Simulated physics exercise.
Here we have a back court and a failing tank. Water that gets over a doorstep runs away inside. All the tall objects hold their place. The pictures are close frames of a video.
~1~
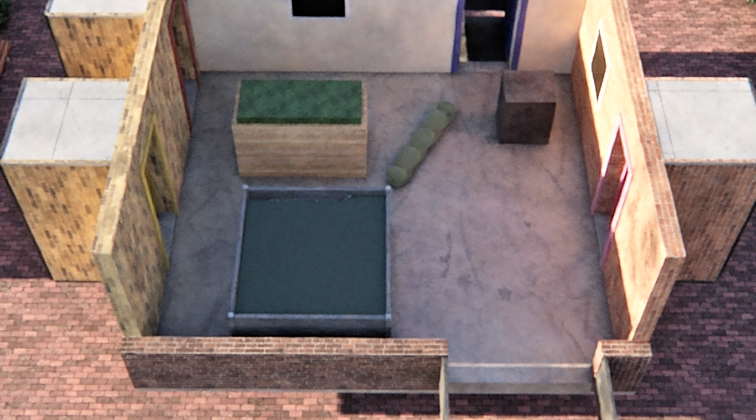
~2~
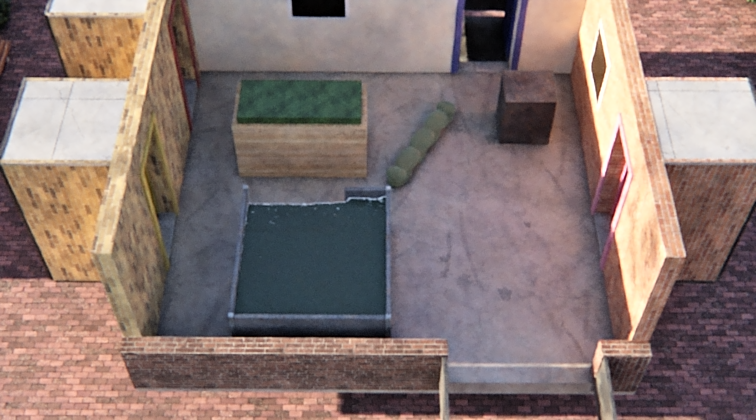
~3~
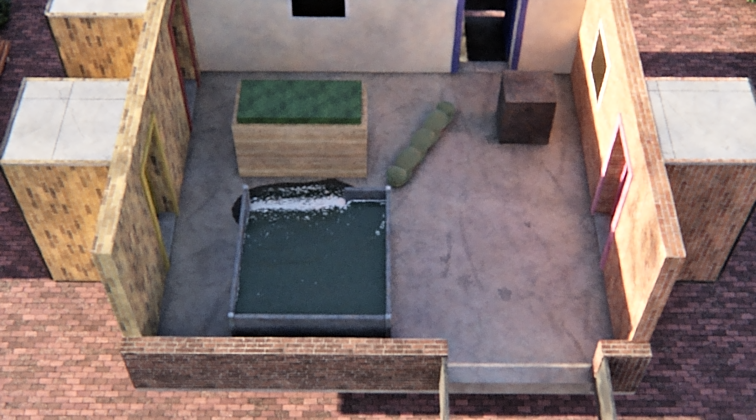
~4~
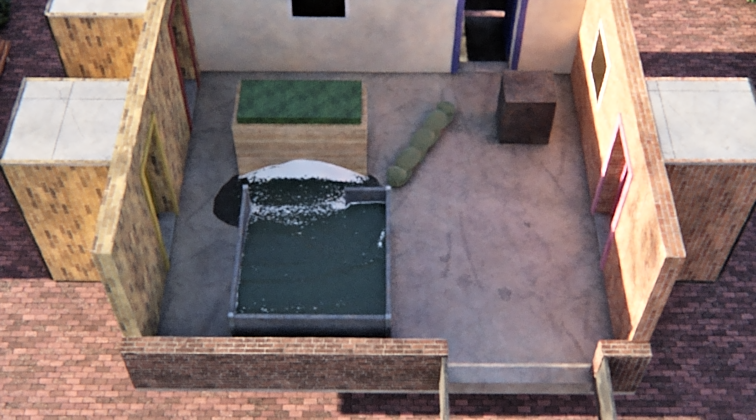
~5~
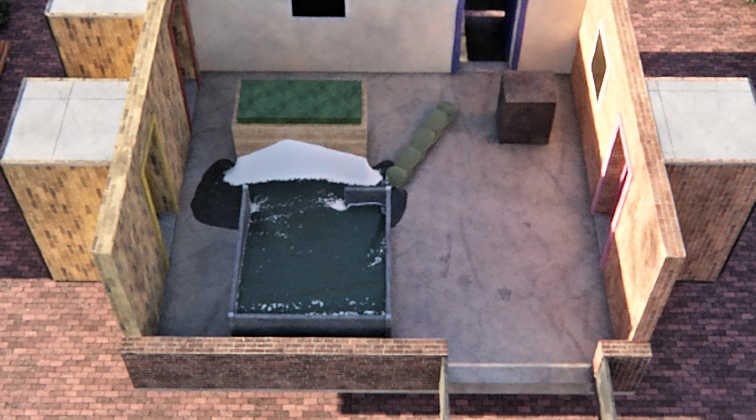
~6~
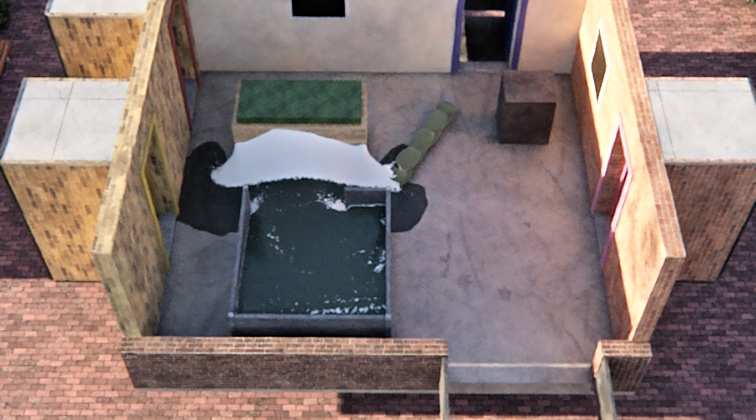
The water tank in the walled courtyard sat still, then water broke out over its far side, foaming white against the grass-topped block and spreading in dark patches to the left and right.
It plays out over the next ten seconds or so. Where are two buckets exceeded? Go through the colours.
The red door stays under that; the pink door takes more than that; the yellow door takes more than that; the blue door takes more than that.
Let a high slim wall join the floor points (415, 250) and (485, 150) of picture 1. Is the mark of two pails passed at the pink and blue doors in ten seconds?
My reading: The pink door is under, the blue door passes that mark.
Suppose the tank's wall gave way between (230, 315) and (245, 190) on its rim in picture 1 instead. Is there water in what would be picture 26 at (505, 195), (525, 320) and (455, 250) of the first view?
One after the other: Clear, under water, no water.
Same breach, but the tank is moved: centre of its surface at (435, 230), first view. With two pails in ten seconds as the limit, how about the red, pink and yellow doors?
One by one: Red holds; pink keeps below it; yellow takes more.
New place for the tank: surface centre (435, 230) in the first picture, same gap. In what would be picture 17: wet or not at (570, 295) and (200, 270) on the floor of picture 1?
In turn: Free of water, under water.
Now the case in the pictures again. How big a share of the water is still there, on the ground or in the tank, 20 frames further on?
Close to 94 %.
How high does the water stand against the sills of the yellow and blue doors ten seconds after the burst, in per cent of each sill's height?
About 80 and 250 per cent.
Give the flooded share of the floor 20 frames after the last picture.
Roughly 85 per cent.
A moment on, water covers 30 % of the floor; the red door wet at the sill, nothing in, the pink door not reached, the yellow door under two buckets in, the blue door not reached.
Next, water covers 70 % of the floor; the red door wet at the sill, nothing in, the pink door wet at the sill, nothing in, the yellow door over two buckets in, the blue door wet at the sill, nothing in.
Then, water covers 85 % of the floor; the red door wet at the sill, nothing in, the pink door over two buckets in, the yellow door far over two buckets in, the blue door wet at the sill, nothing in.
Later, water covers 95 % of the floor; the red door wet at the sill, nothing in, the pink door far over two buckets in, the yellow door far over two buckets in, the blue door under two buckets in.
In the end, water covers 95 % of the floor; the red door wet at the sill, nothing in, the pink door far over two buckets in, the yellow door far over two buckets in, the blue door far over two buckets in.
